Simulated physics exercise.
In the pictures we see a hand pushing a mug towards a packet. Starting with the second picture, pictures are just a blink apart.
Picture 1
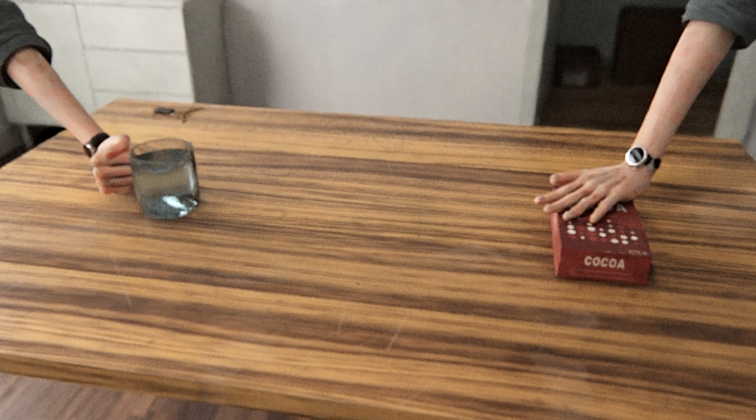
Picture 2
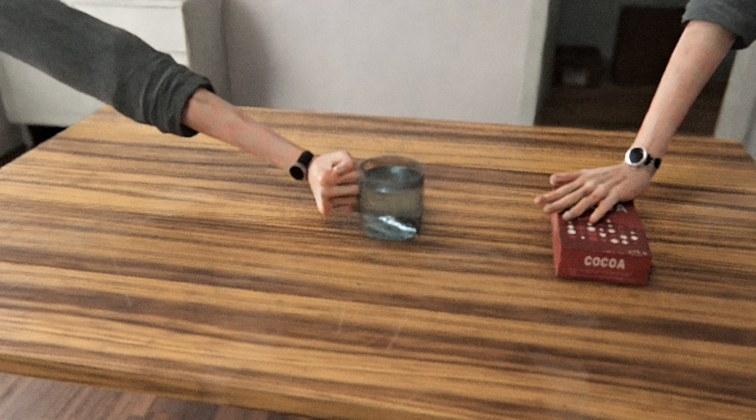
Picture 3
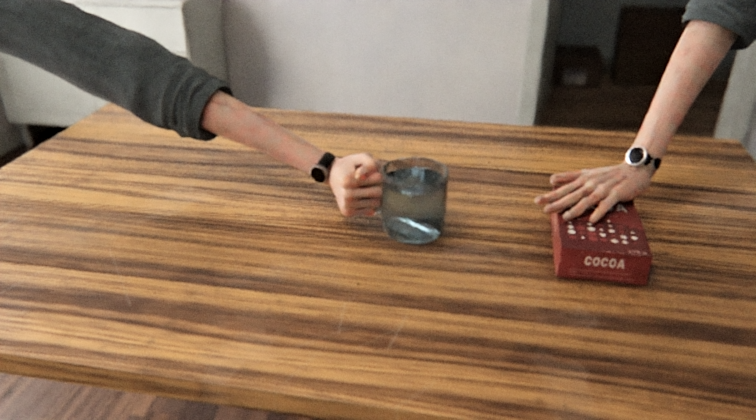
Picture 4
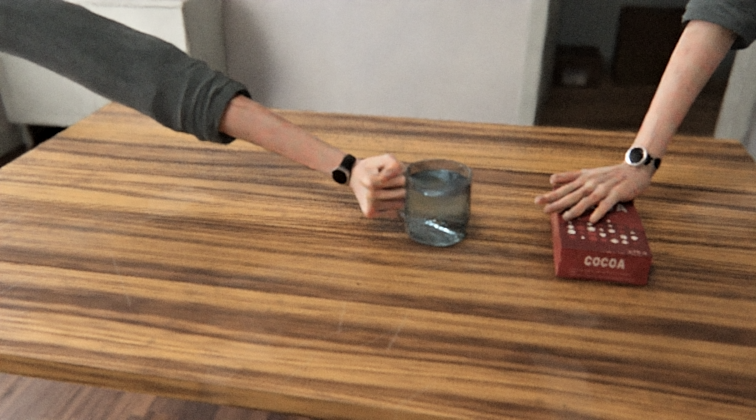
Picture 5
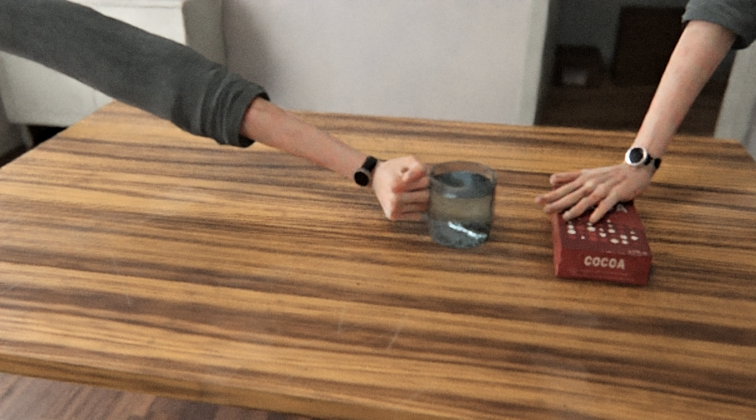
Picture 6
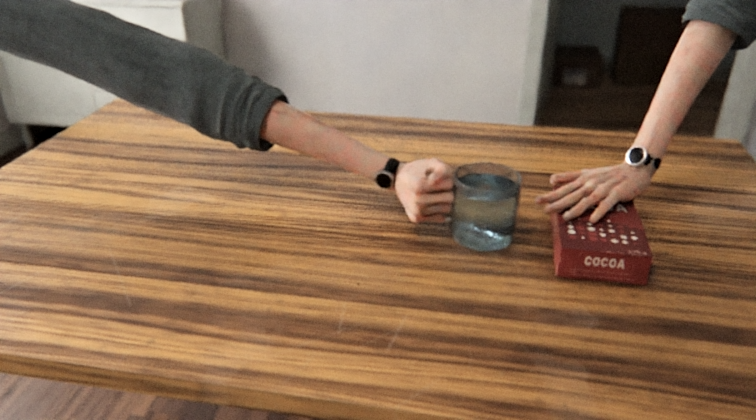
At the start, a hand holds a glass mug of water at the left of a striped wooden table, while another hand rests on a red cocoa packet at the right. The first hand slides the mug a long way rightward across the table, until it is close beside the packet, which stays still.
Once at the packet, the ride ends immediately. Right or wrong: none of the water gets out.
Wrong, some gets out.
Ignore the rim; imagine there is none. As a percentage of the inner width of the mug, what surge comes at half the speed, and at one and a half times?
In order, 20 % and 55 %.
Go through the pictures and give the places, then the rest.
The first frame shows at rest; mug (166, 176) about three quarters full; packet (596, 231).
The second frame shows under way; mug about three quarters full, surface at (391, 179).
The third frame shows on by 20 px; mug (414, 198) about three quarters full.
The fourth frame shows on by 25 px; mug about three quarters full, surface at (438, 183).
The fifth frame shows on by 25 px; mug (461, 202) about three quarters full.
The sixth frame shows on by 25 px; mug about three quarters full, surface at (487, 187); packet (596, 231).
Shortly, the mug meets the packet.
Then, the water surges up the wall; it has lost some.
At the finish, the mug stands at the packet; it has lost some.
